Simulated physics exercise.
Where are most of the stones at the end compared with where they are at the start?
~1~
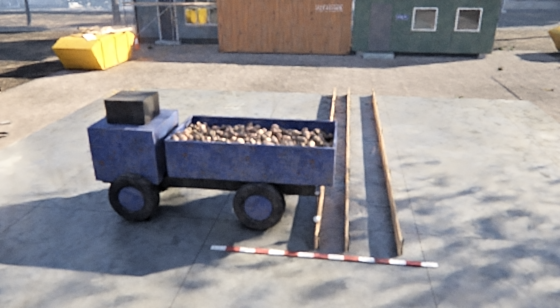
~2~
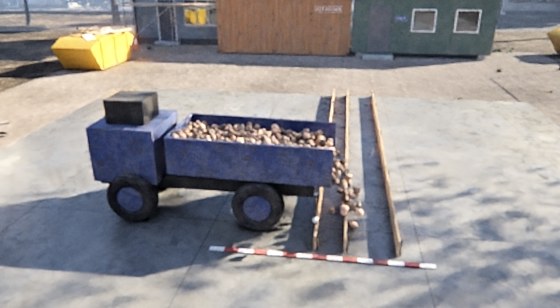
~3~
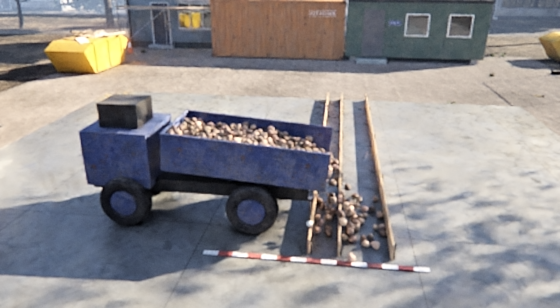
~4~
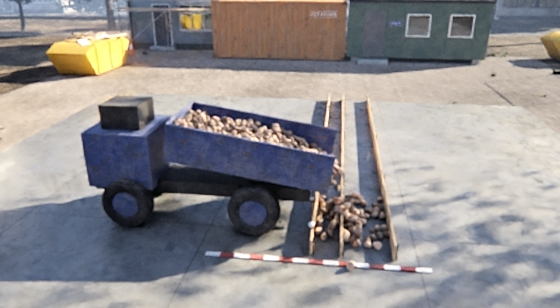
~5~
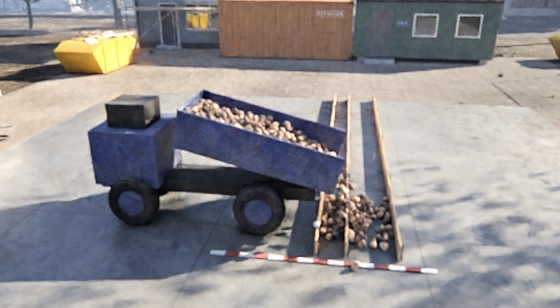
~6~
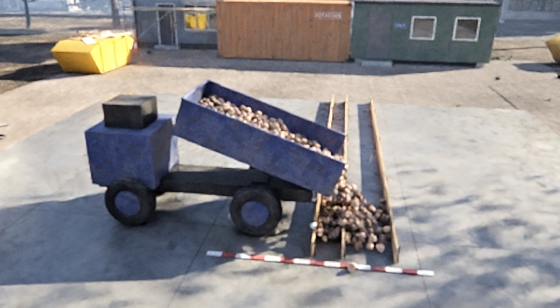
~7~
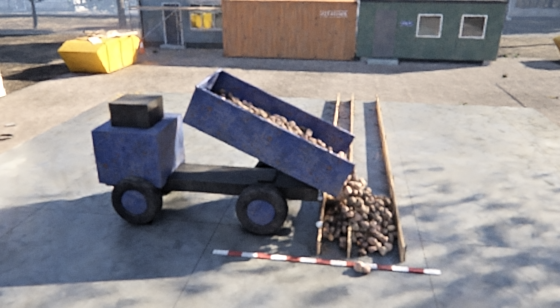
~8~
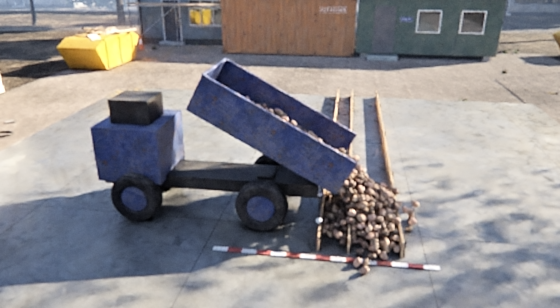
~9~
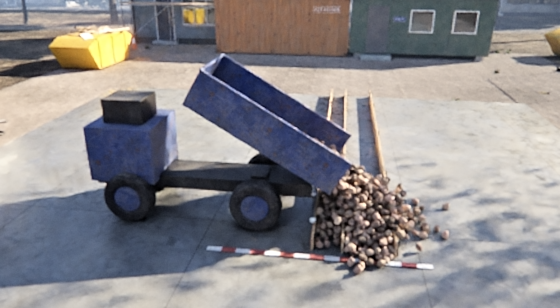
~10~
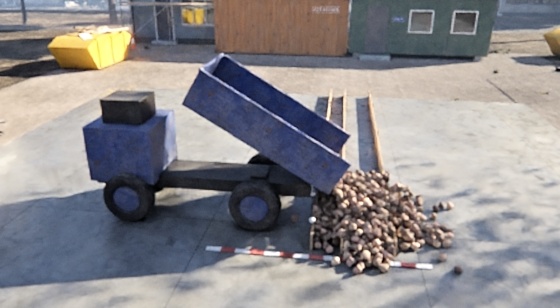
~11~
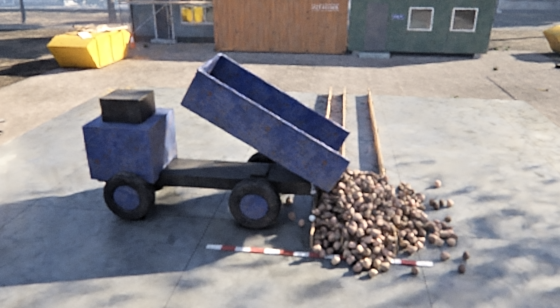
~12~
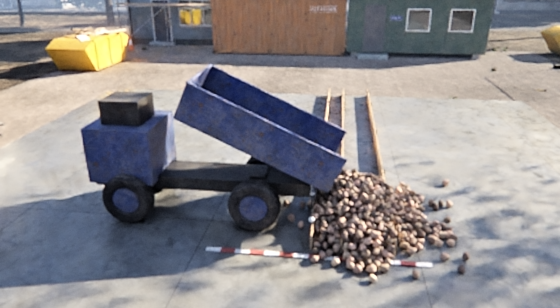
At the start the stones fill the truck's blue body, but by the end they lie on the paving to the right of the truck, in a broad heap over the near ends of the boards.
